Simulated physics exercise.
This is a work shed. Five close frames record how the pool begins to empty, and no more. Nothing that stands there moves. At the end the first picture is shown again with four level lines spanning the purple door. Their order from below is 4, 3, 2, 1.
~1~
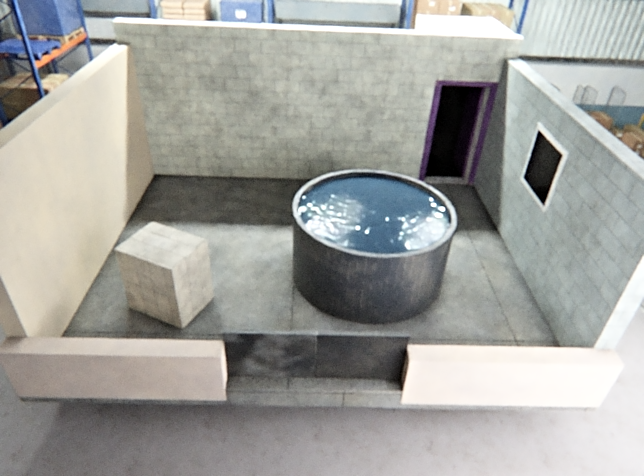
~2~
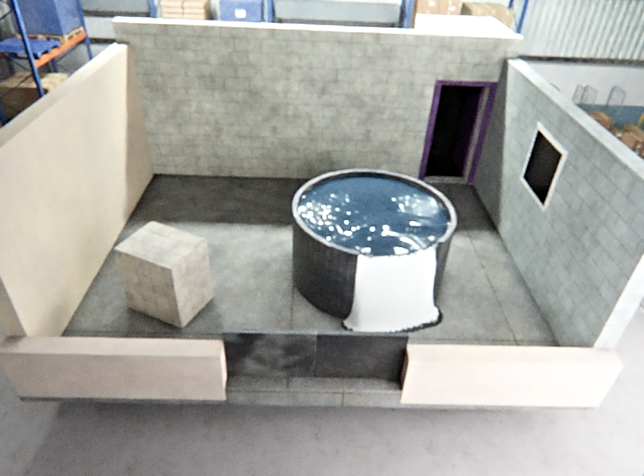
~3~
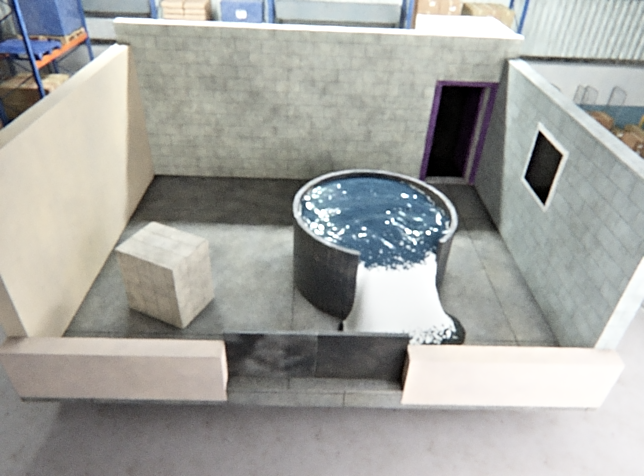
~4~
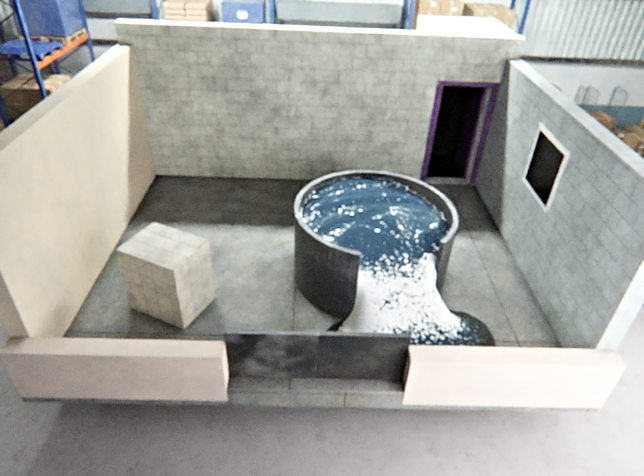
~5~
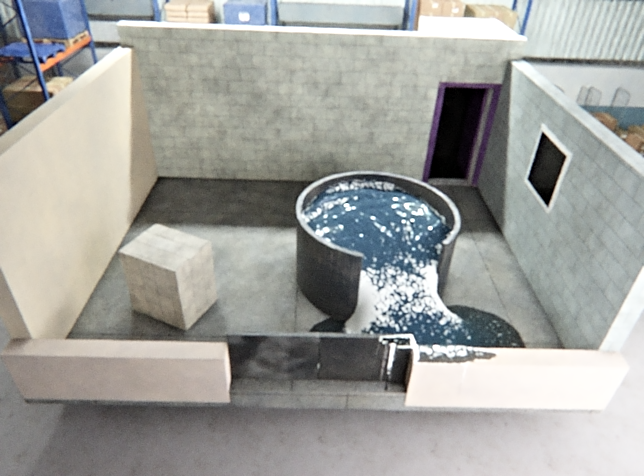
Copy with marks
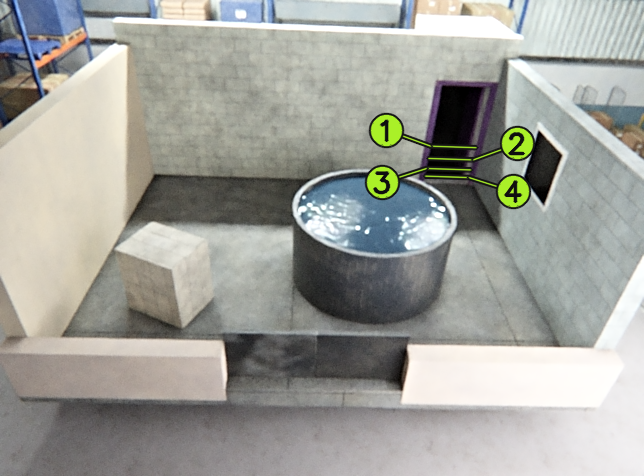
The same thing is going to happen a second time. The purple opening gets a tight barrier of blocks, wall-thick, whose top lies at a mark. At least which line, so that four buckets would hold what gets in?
I would pick line 3.
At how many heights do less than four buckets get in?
Three of the four.
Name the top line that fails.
That would be 4.
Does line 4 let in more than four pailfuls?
Yes.
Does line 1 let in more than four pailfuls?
No.
On the marked copy, 1 at (453, 146); 2 at (450, 159); 3 at (448, 169); 4 at (447, 176); from the bottom up 4, 3, 2, 1.
For line 1, nothing gets over.
For line 2, nothing gets over.
For line 3, a splash gets over, under a bucket.
For line 4, some 25 bucketfuls get in.
